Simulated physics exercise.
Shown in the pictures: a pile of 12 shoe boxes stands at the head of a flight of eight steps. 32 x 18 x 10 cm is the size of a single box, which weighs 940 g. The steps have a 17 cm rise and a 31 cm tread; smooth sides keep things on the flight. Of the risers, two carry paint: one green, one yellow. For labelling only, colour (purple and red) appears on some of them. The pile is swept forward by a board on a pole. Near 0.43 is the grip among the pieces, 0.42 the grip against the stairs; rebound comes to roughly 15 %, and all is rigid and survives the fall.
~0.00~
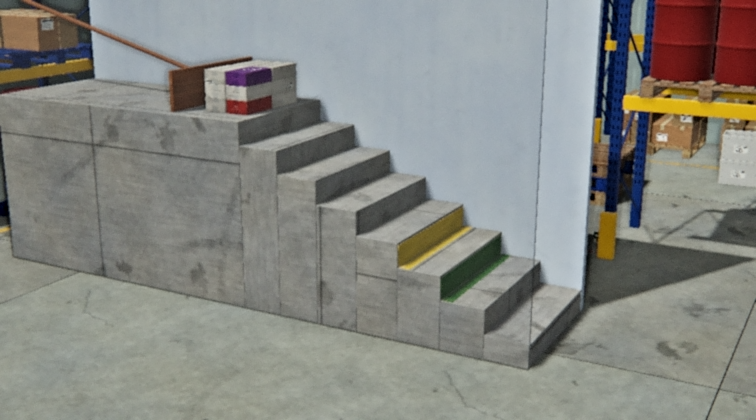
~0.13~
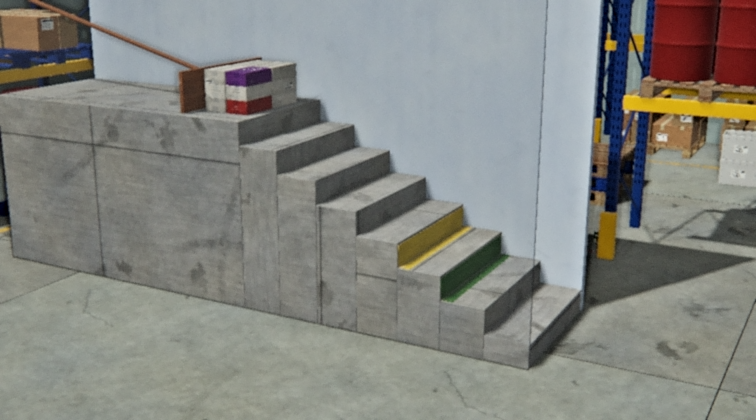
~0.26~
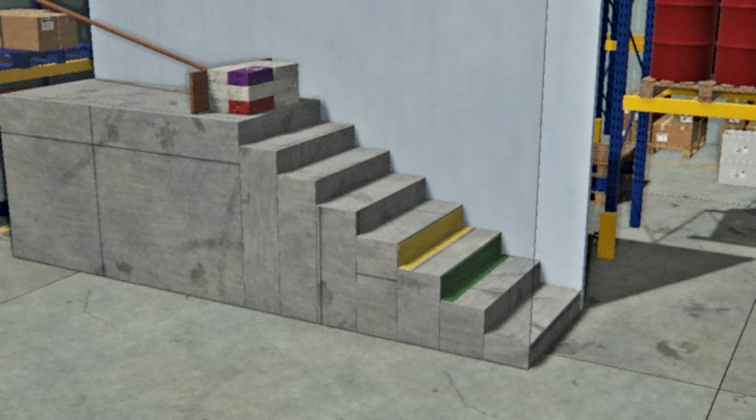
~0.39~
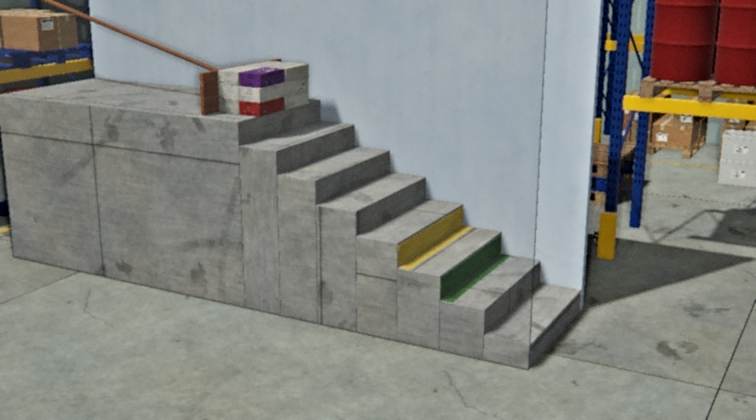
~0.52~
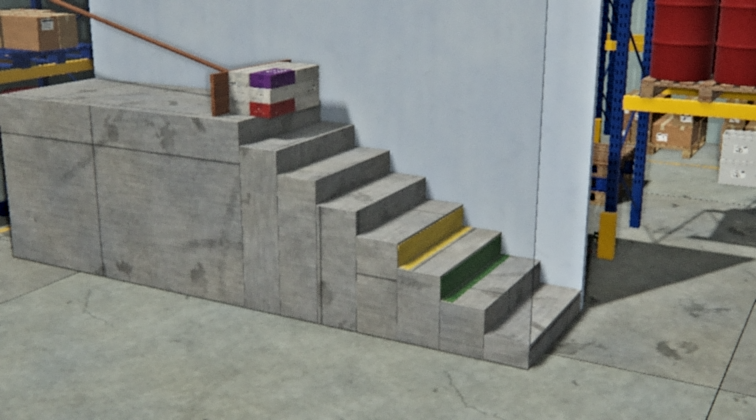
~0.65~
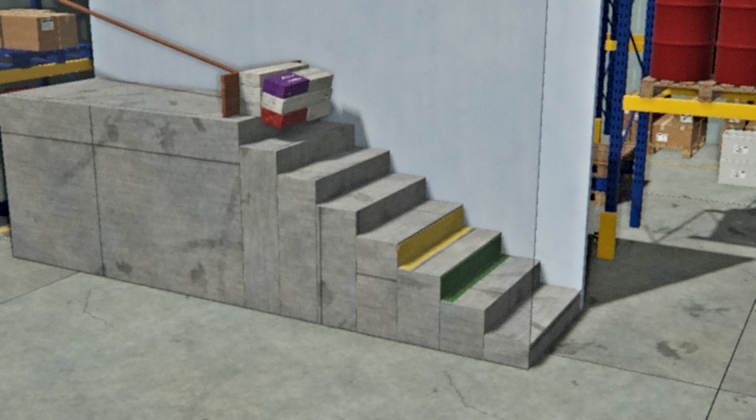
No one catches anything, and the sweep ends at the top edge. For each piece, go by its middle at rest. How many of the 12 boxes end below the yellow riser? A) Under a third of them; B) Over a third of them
Answer: A.
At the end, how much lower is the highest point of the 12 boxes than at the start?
About 22 cm.
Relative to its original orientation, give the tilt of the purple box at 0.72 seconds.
Roughly 25°.
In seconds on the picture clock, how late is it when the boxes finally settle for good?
Close to 4.5 seconds.
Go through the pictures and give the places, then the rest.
In the first frame (we follow the side turned to the camera), board (170, 79) 61 cm from the edge; green riser, near end, (453, 297); yellow riser, near end, (411, 264); red box (260, 105); purple box (259, 77); no piece has moved.
In the second frame, board (181, 80) 51 cm from the edge; purple box (259, 77).
In the third frame, board (191, 81) 42 cm from the edge; red box (262, 105) displaced 22 mm; purple box (261, 77) displaced 18 mm; 12 stirred so far.
In the fourth frame, board (201, 82) 33 cm from the edge; purple box (273, 78) displaced 11 cm; red box (272, 107) displaced 11 cm; 12 stirred so far.
In the fifth frame, board (212, 83) 23 cm from the edge; red box (283, 108) displaced 21 cm; purple box (283, 80) displaced 21 cm; 12 stirred so far.
In the sixth frame, board (223, 84) 14 cm from the edge; green riser, near end, (453, 297); yellow riser, near end, (411, 264); purple box (297, 89) tipped 14°, 42 mm lower; red box (295, 118) tipped 14°, 48 mm lower; 12 stirred so far.
Around 0.72 s, none of the 12 boxes below the yellow riser, 12 disturbed; purple box tipped 24°, 12 cm lower; red box tipped 22°, 14 cm lower.
Around 0.98 s, none of the 12 boxes below the yellow riser, 12 disturbed; purple box tipped 38°, 22 cm lower; red box 17 cm lower.
Around 1.42 s, none of the 12 boxes below the yellow riser, 12 disturbed; purple box on its side; red box 17 cm lower.
Around 2.90 s, 1 of the 12 boxes below the yellow riser; purple box upside down; red box 17 cm lower.
Finally (4.8 s), 1 of the 12 boxes below the yellow riser; purple box upside down; red box 17 cm lower. That is 8 per cent. Seen by the last camera, middles, purple box near (373, 190), red box near (292, 132).
